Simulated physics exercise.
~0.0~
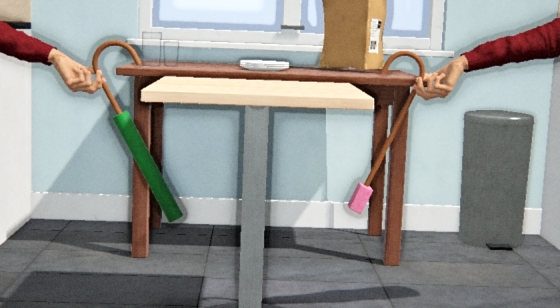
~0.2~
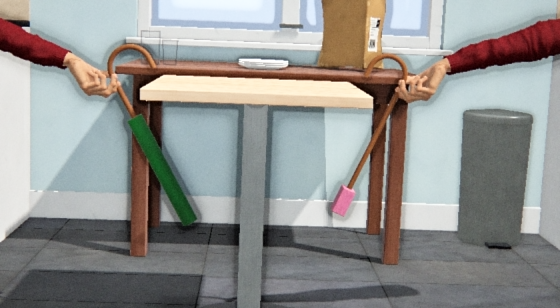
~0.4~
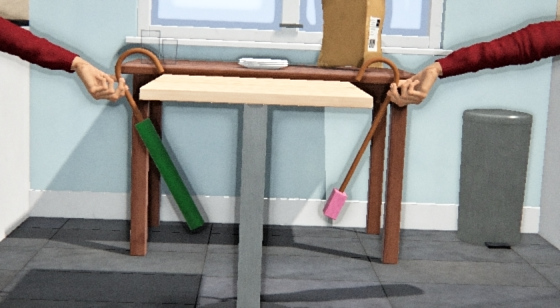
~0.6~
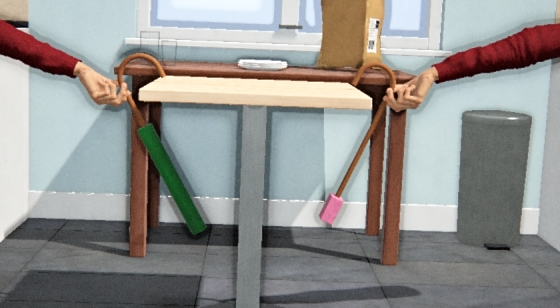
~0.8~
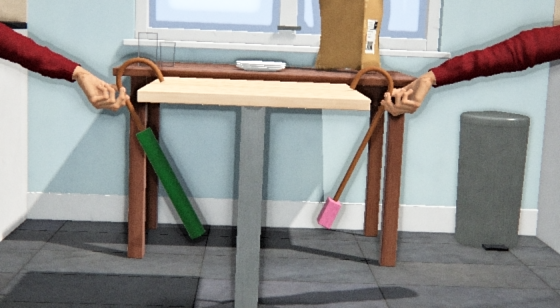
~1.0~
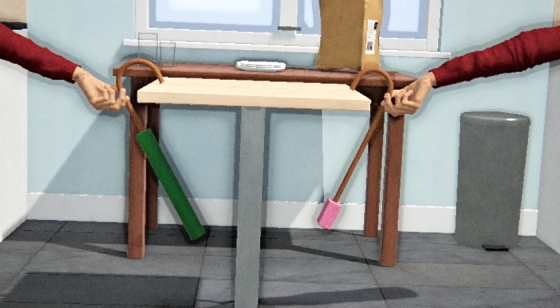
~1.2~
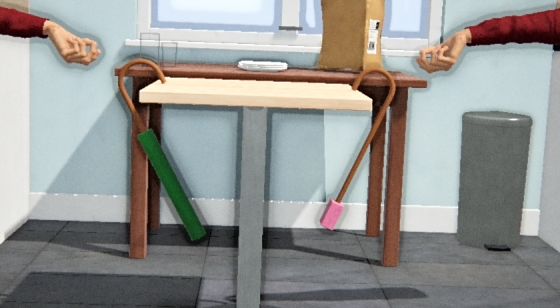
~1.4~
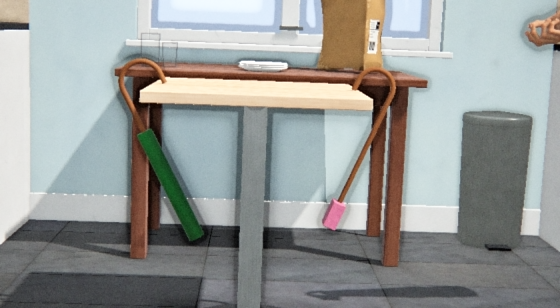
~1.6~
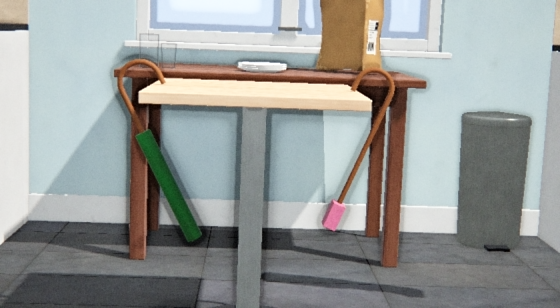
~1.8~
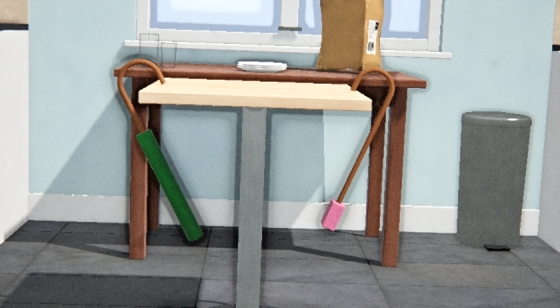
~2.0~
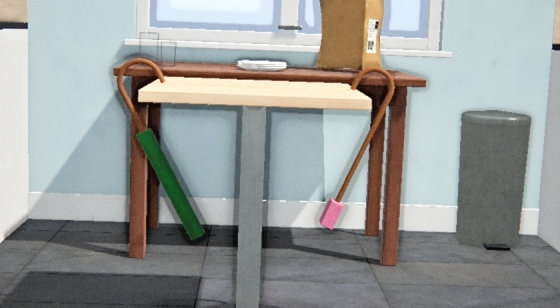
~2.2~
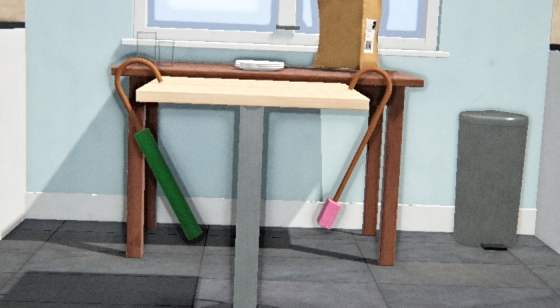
Two hands hook a green umbrella and a pink brush on a table, where both stay hanging.
